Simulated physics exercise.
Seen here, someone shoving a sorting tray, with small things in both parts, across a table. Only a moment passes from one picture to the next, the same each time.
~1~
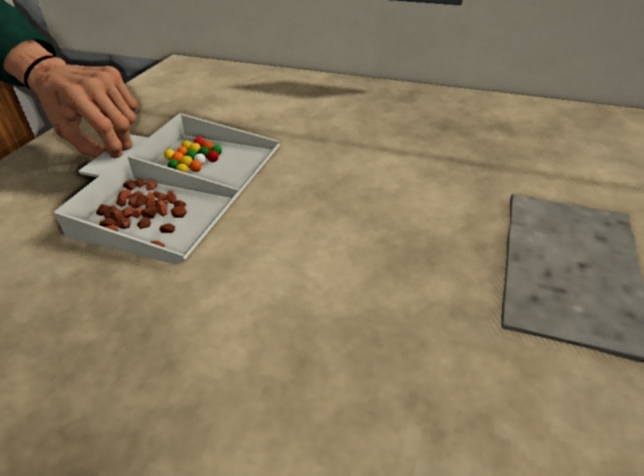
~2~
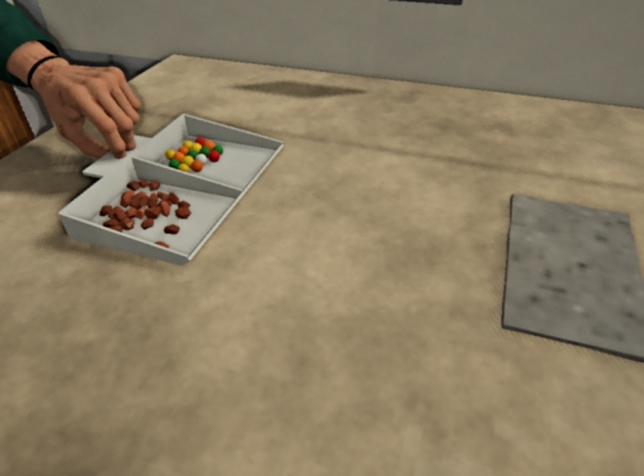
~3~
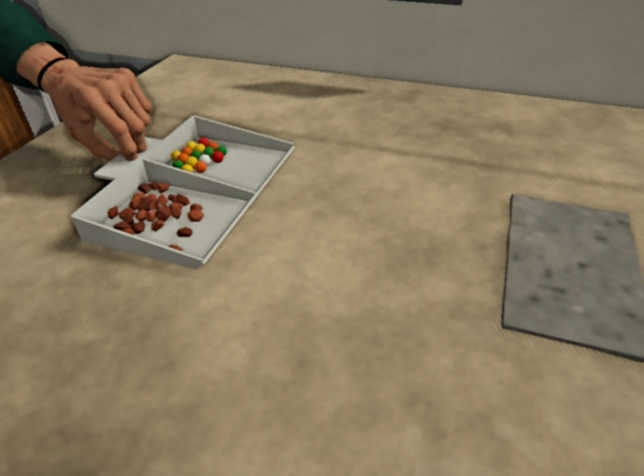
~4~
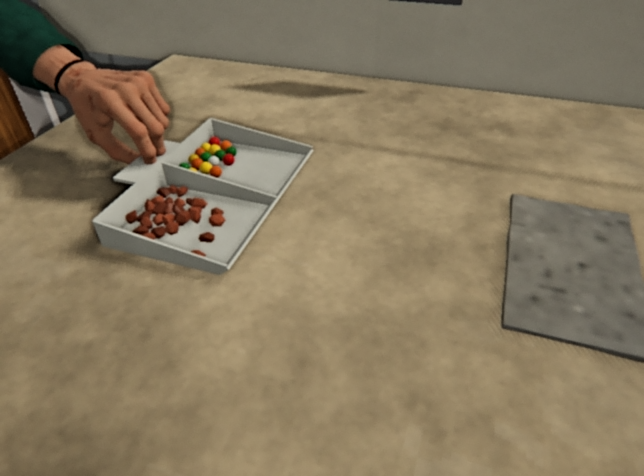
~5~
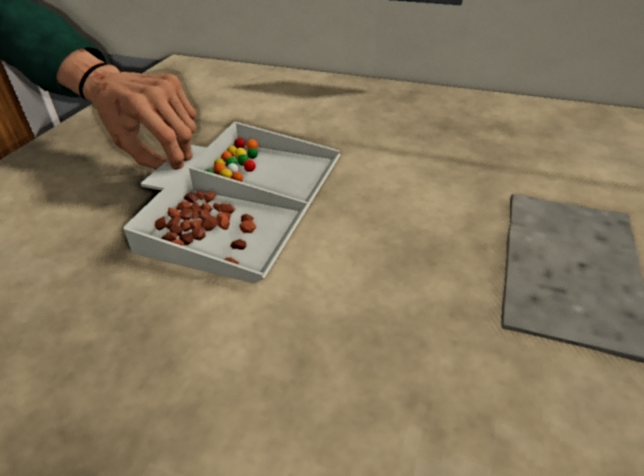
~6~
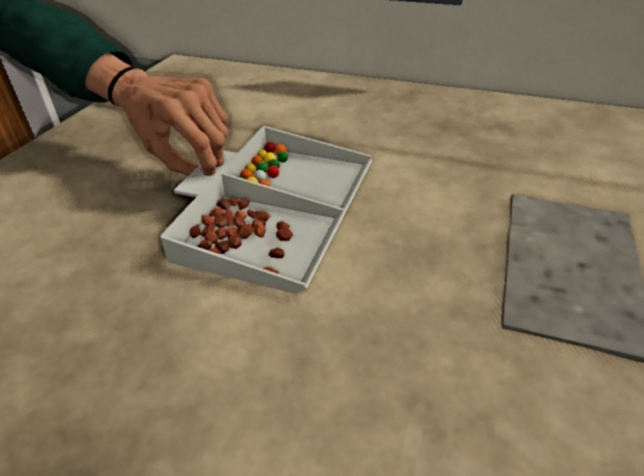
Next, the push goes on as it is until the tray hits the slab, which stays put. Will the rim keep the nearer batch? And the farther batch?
Here the nearer batch keeps within its part, and the farther batch throws some past the low edge.
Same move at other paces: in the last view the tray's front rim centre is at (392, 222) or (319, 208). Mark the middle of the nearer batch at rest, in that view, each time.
One: (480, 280). Two: (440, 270).
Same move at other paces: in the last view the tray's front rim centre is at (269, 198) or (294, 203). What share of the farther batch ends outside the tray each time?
First some 0, then 0 per cent.
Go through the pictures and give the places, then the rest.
The first frame shows front rim at (239, 193), at rest; slab at (577, 299); nearer batch at (141, 201), some bits of crushed brick; farther batch at (191, 155), a few gumballs.
The second frame shows front rim at (243, 193), hardly any of the way covered; farther batch at (192, 156).
The third frame shows front rim at (256, 196), a small part of the way covered; nearer batch at (153, 206).
The fourth frame shows front rim at (277, 200), about a quarter of the way covered; farther batch at (206, 158).
The fifth frame shows front rim at (308, 206), about a quarter of the way covered; nearer batch at (197, 215).
The sixth frame shows front rim at (344, 213), about half of the way covered; slab at (577, 299); nearer batch at (232, 223); farther batch at (262, 168).
Then, 0.11 s past the last view, tray still sliding, front rim near (420, 228); nearer batch all inside; farther batch all inside.
Then, 0.32 s past the last view, tray stopped at the slab; nearer batch all inside, moved towards the front rim; farther batch all inside, moved towards the front rim.
Then, 0.53 s past the last view, tray stopped at the slab; nearer batch all inside, moved towards the front rim; farther batch about half out of the tray.
Finally, tray stopped at the slab; nearer batch all inside, moved towards the front rim; farther batch about half out of the tray.
